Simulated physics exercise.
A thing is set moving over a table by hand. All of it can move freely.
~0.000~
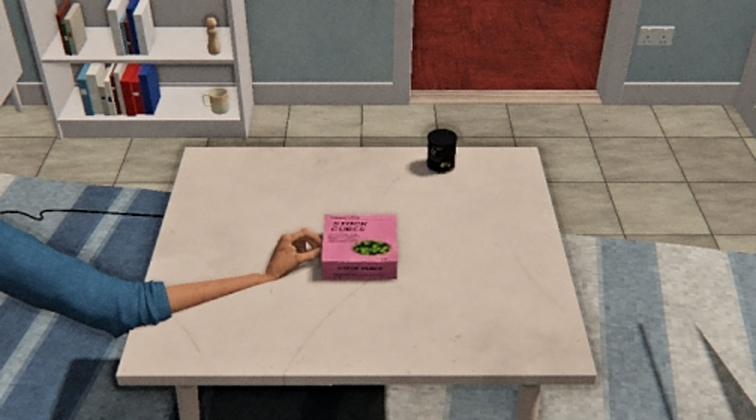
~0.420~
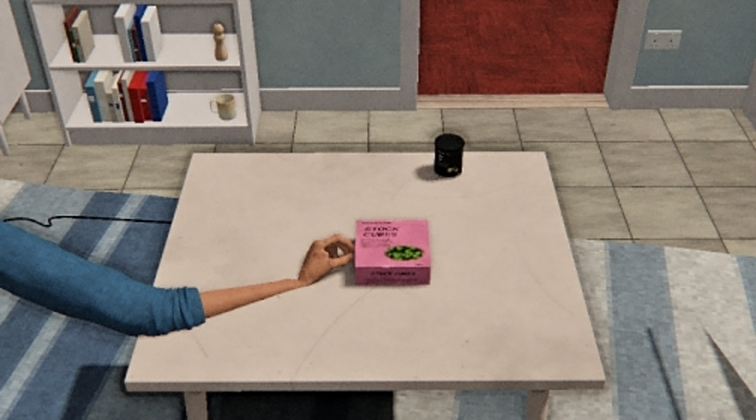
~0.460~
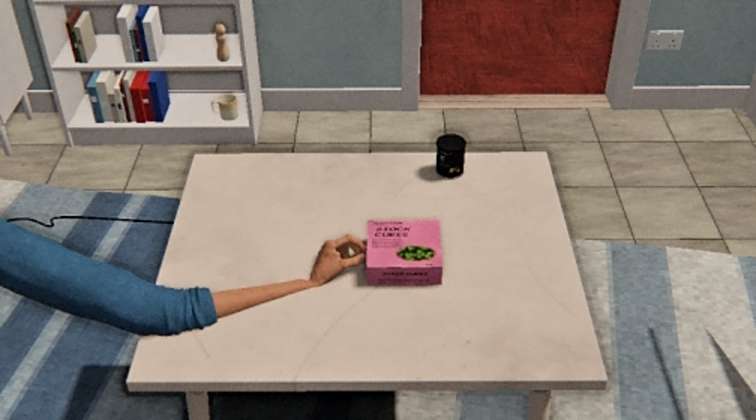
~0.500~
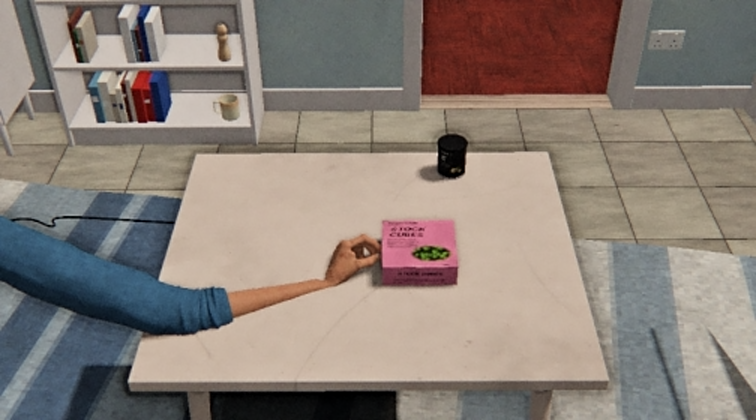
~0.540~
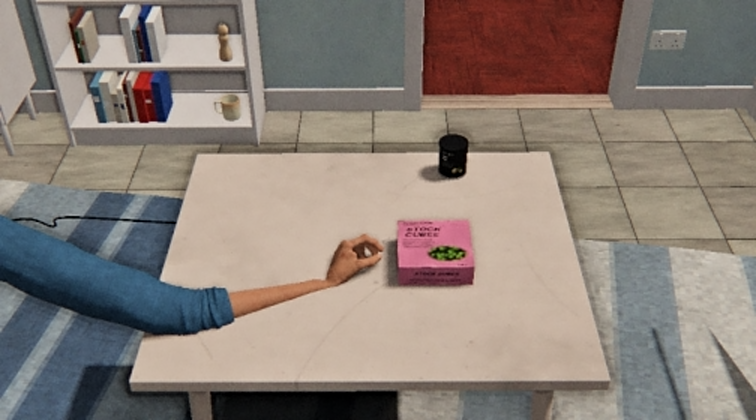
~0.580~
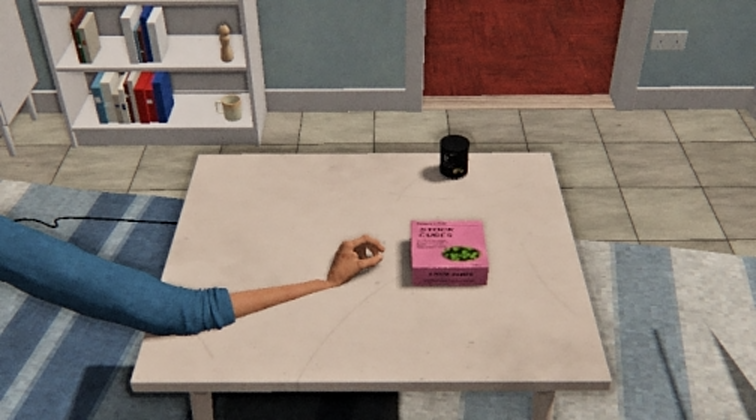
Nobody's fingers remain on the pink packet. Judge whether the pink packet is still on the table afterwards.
Doesn't come down.
Around 0.68 s, pink packet displaced about its own width near (471, 252).
Around 0.78 s, pink packet displaced about its own width near (481, 252).
Around 1.38 s, pink packet resting near (480, 250).
Finally (1.9 s), moved from the start, pink packet. Final places as the last picture's camera would see them, pink packet near (482, 252).
